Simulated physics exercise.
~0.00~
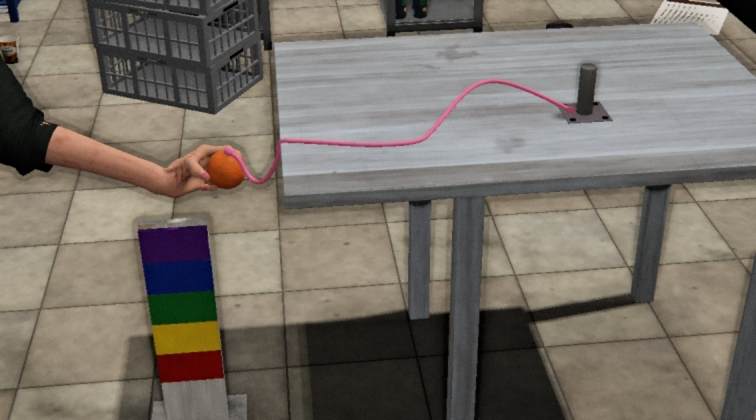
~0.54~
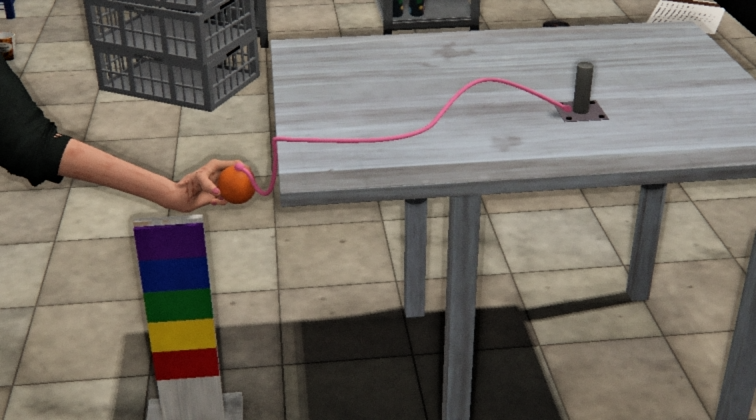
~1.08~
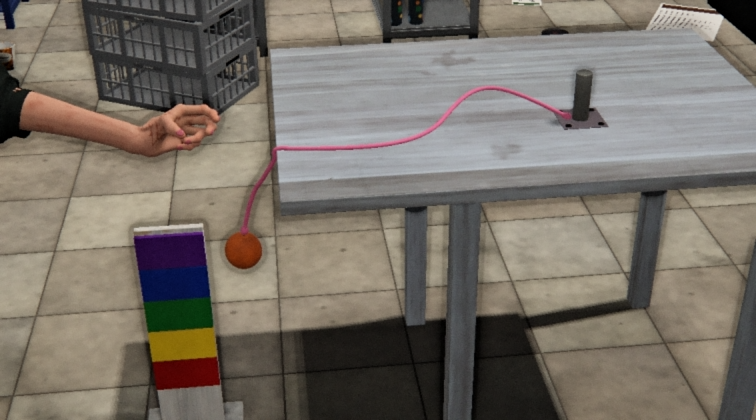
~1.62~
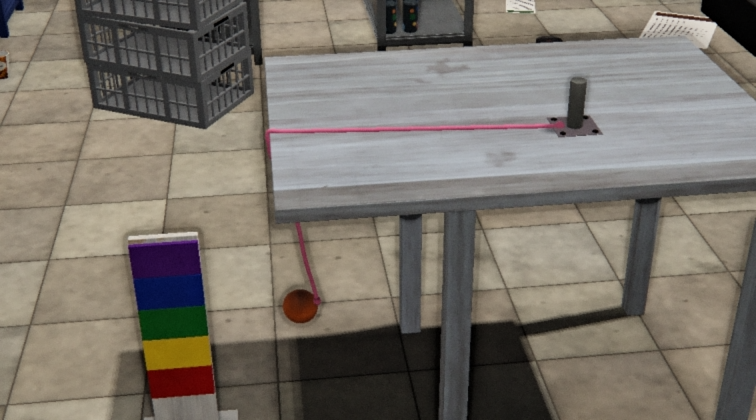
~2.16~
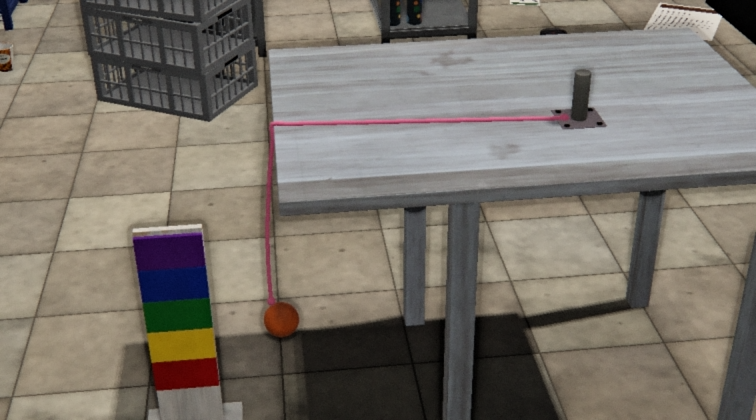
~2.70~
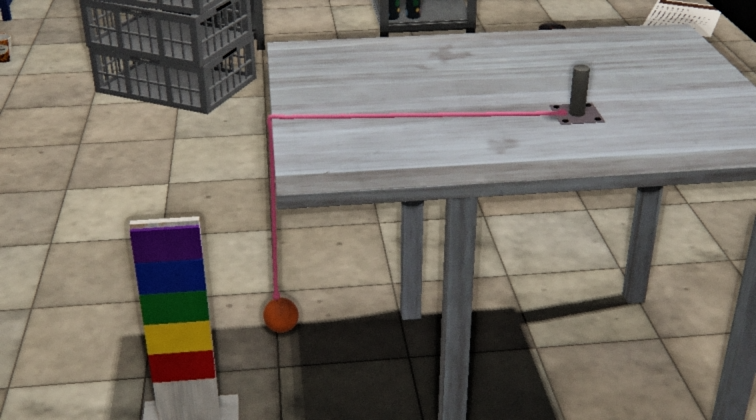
An orange ball on a pink cord was held off the left end of a grey table, then the hand let go and drew back; it dropped, pulled the cord straight, swung slightly, and hung still level with the yellow band.
